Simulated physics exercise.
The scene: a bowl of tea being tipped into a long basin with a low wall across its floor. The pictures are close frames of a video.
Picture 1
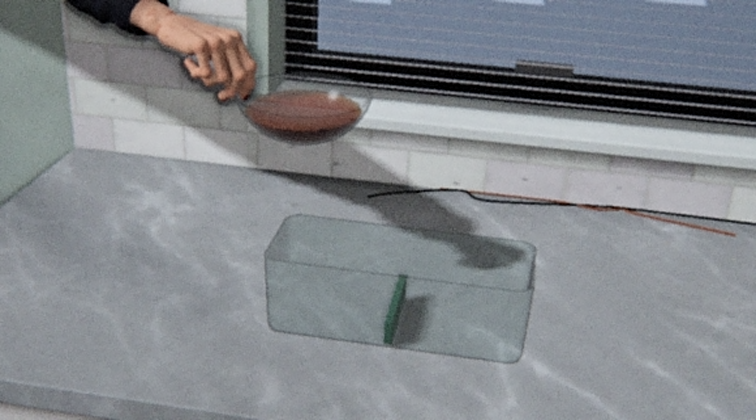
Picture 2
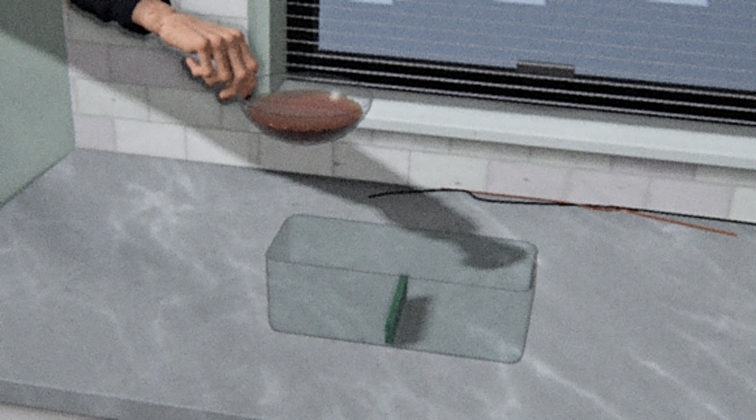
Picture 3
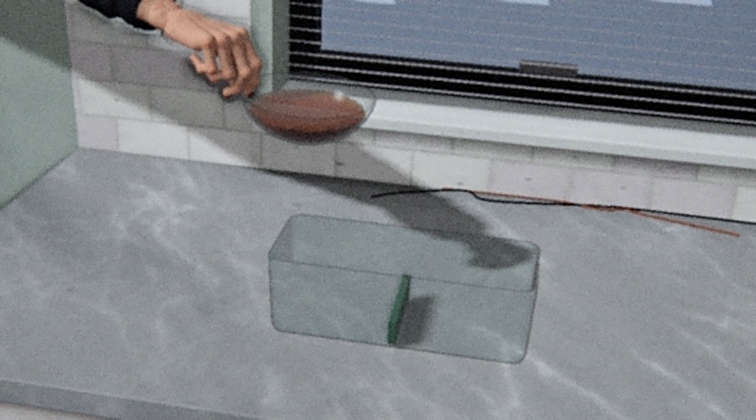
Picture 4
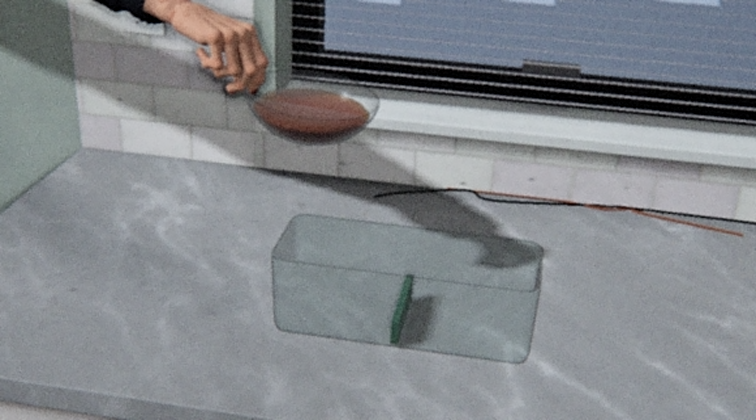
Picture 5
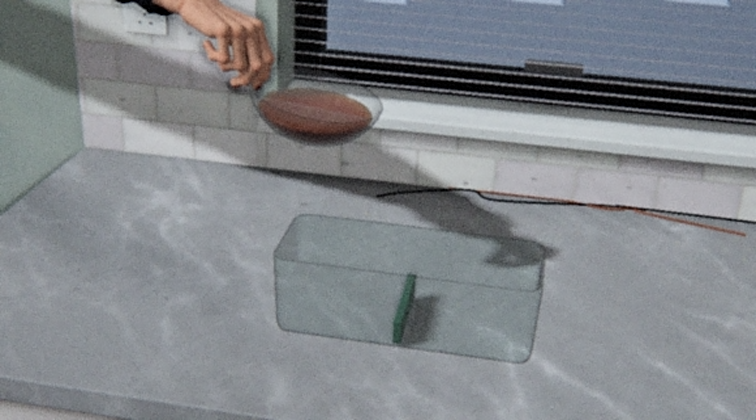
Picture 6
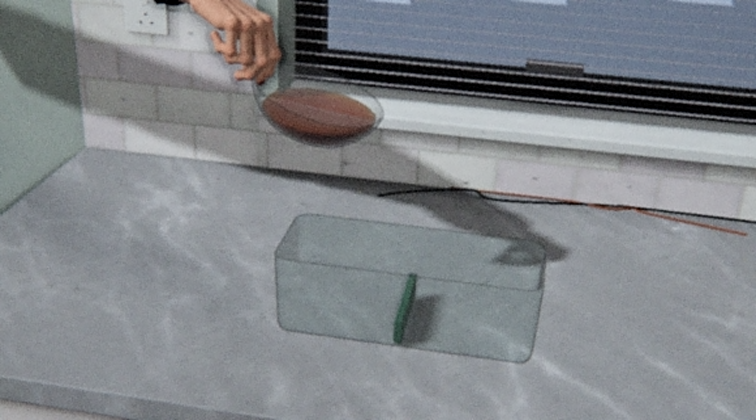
At the start, a hand holds a clear bowl of reddish-brown tea nearly level above a long, clear basin with a low green wall across its floor. The hand then rises slightly and shifts right, tilting the bowl gradually down to the right while the basin stays still.
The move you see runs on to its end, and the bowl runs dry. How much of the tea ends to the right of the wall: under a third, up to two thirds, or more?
In the end between a third and two thirds is right of the wall.
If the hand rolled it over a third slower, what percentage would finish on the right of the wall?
Roughly 65 in a hundred.
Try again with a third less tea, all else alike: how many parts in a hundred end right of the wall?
Some 50 per cent.
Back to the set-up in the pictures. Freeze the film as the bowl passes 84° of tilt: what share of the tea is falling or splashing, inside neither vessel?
Close to 65 per cent.
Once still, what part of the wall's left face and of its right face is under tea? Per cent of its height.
Left: 20 %. Right: 30 %.
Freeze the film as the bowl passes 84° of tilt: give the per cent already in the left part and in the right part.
Left: 5 %. Right: 25 %.
A moment on, the bowl is tipped on its side and 6 per cent is still to pour, 5 is left of the wall and 26 right of it.
Next, the bowl is tipped right over and 0 per cent is still to pour, 39 is left of the wall and 58 right of it.
Then the bowl is tipped right over and 0 per cent is still to pour, 39 is left of the wall and 59 right of it.
Later the bowl is tipped right over and 0 per cent is still to pour, 40 is left of the wall and 59 right of it.
At rest 40 per cent lies left of the wall, 59 right of it and 2 outside.
